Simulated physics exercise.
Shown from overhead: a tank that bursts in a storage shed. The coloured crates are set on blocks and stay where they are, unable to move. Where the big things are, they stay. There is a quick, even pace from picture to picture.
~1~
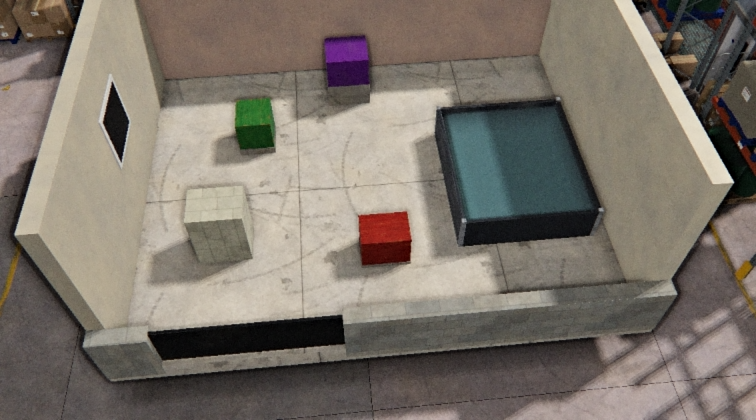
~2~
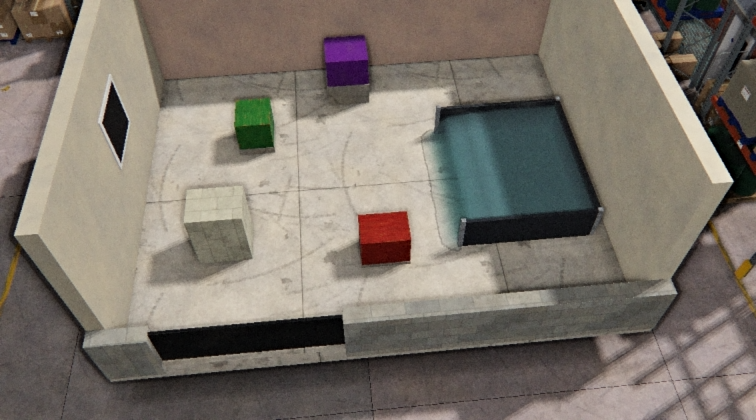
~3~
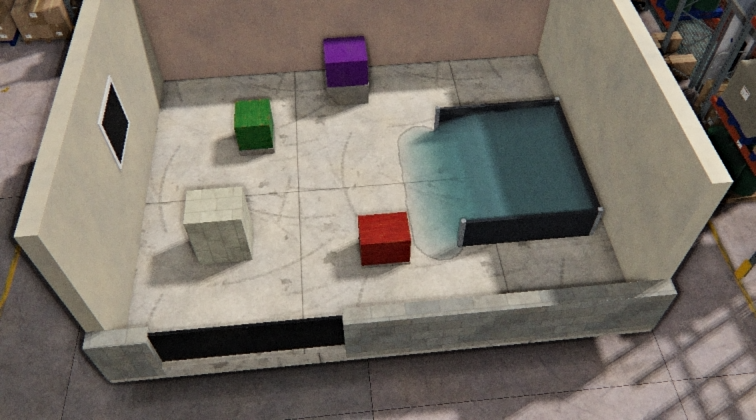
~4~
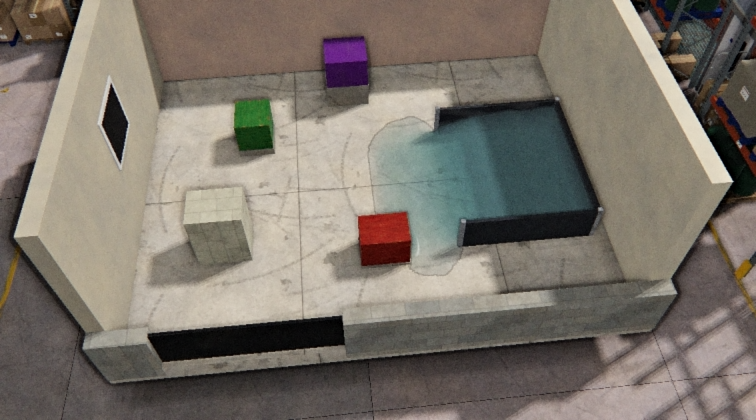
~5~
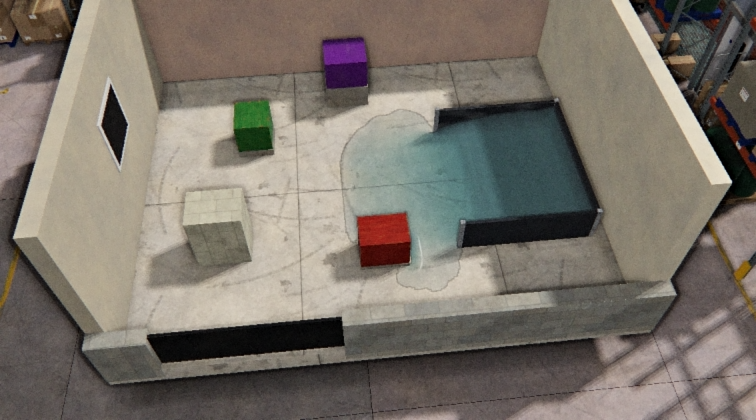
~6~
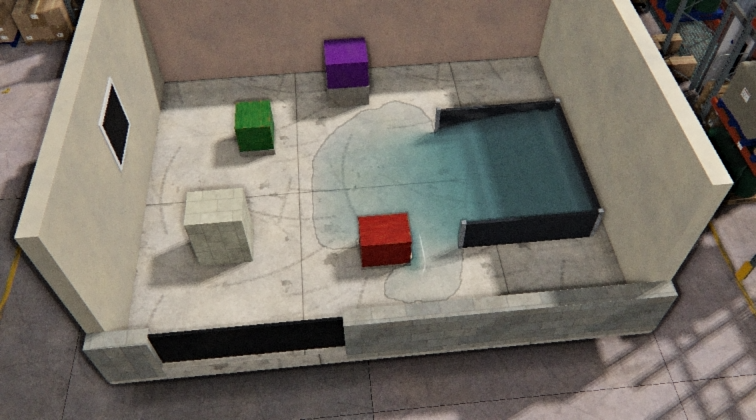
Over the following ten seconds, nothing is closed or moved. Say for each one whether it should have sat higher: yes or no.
Red crate - yes; green crate - yes; purple crate - no.
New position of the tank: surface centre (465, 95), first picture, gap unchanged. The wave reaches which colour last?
One in red.
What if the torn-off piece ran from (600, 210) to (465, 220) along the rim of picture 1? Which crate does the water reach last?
The crate marked purple comes last.
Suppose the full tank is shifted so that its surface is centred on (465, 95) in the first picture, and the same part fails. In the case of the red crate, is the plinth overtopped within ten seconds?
Result: Red crate is swamped.
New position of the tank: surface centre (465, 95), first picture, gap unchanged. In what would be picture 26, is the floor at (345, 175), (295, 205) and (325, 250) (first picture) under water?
First drenched; next drenched; last drenched.
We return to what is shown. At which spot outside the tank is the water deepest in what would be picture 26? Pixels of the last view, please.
I'd go with (184, 84) as the deepest place.
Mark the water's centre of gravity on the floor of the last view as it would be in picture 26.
I reckon somewhere around (322, 192).
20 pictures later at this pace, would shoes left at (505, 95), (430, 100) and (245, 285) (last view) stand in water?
Taking the three spots one by one, I'd call them clear, clear and drenched.
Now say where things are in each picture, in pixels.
Still water in the tank at (514, 160), in the first picture.
The front is at (453, 246), out from the gap at (450, 179), in the second picture.
The front is at (439, 254), out from the gap at (449, 180), in the third picture.
Water pours out at (449, 181) and has run to (394, 126), in the fourth picture.
Water pours out at (449, 182) and has run to (406, 278), in the fifth picture.
Water pours out at (450, 182) and has run to (319, 160), in the sixth picture.
A moment on, water covers 35 % of the floor; the red crate water round its plinth, the green crate water round its plinth, the purple crate water round its plinth.
Next, water covers 50 % of the floor; the red crate water round its plinth, the green crate water round its plinth, the purple crate water round its plinth.
Then, water covers 75 % of the floor; the red crate water round its plinth, the green crate water round its plinth, the purple crate water round its plinth.
Later, water covers 85 % of the floor; the red crate water round its plinth, the green crate water round its plinth, the purple crate water round its plinth.
In the end, water covers 100 % of the floor; the red crate was topped, the green crate was topped, the purple crate stayed above the water.
